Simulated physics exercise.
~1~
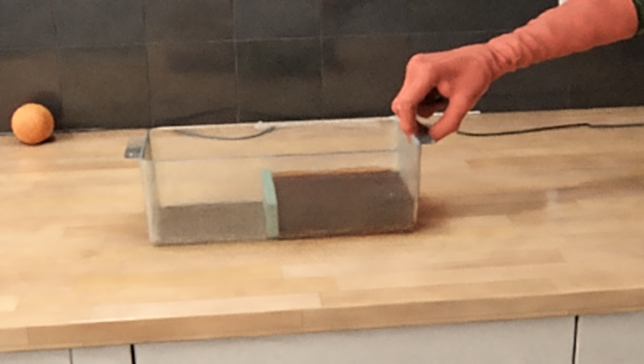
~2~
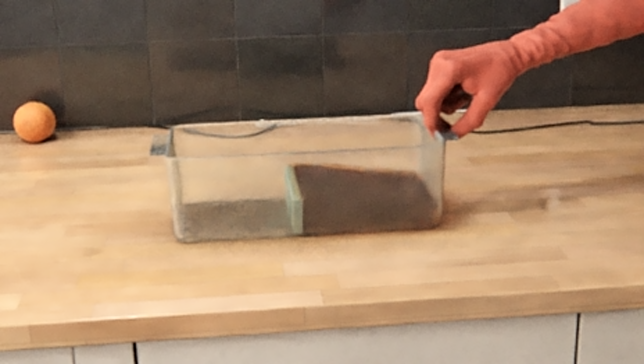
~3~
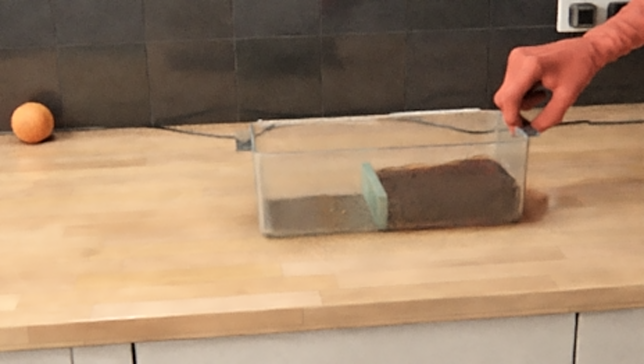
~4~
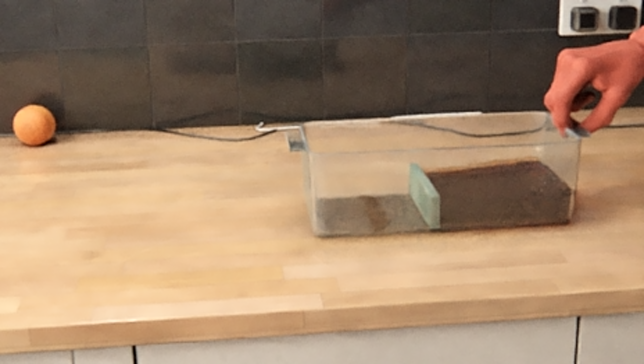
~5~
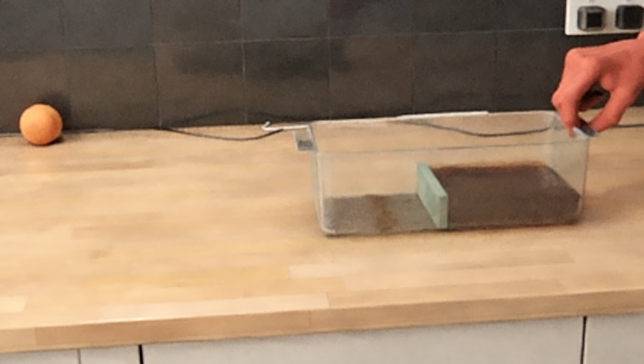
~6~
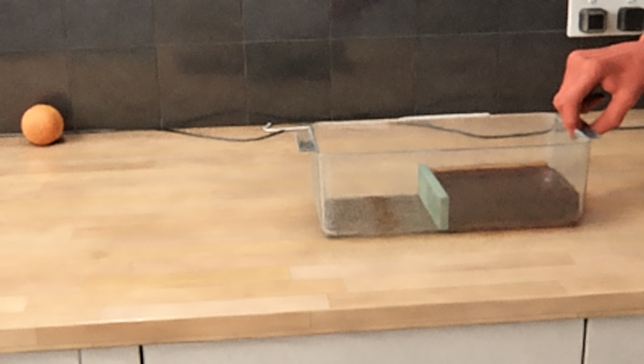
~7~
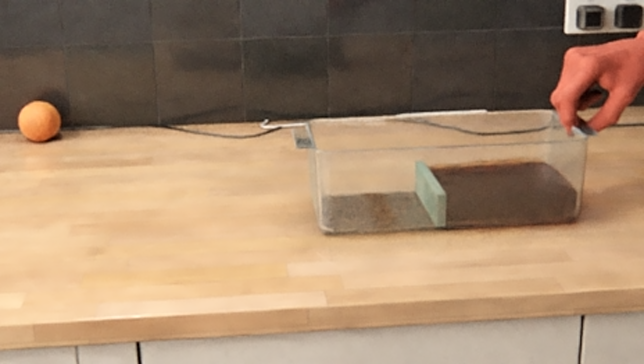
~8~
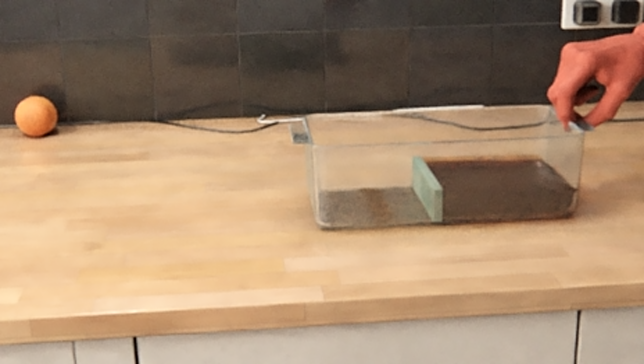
We see a hand pull a clear, divided box of dark liquid rightwards along a wooden worktop. The liquid tilts and sloshes against the greenish divider, a little appearing in the left part, then settles level, mostly on the right, as the box stops with the hand still on it.
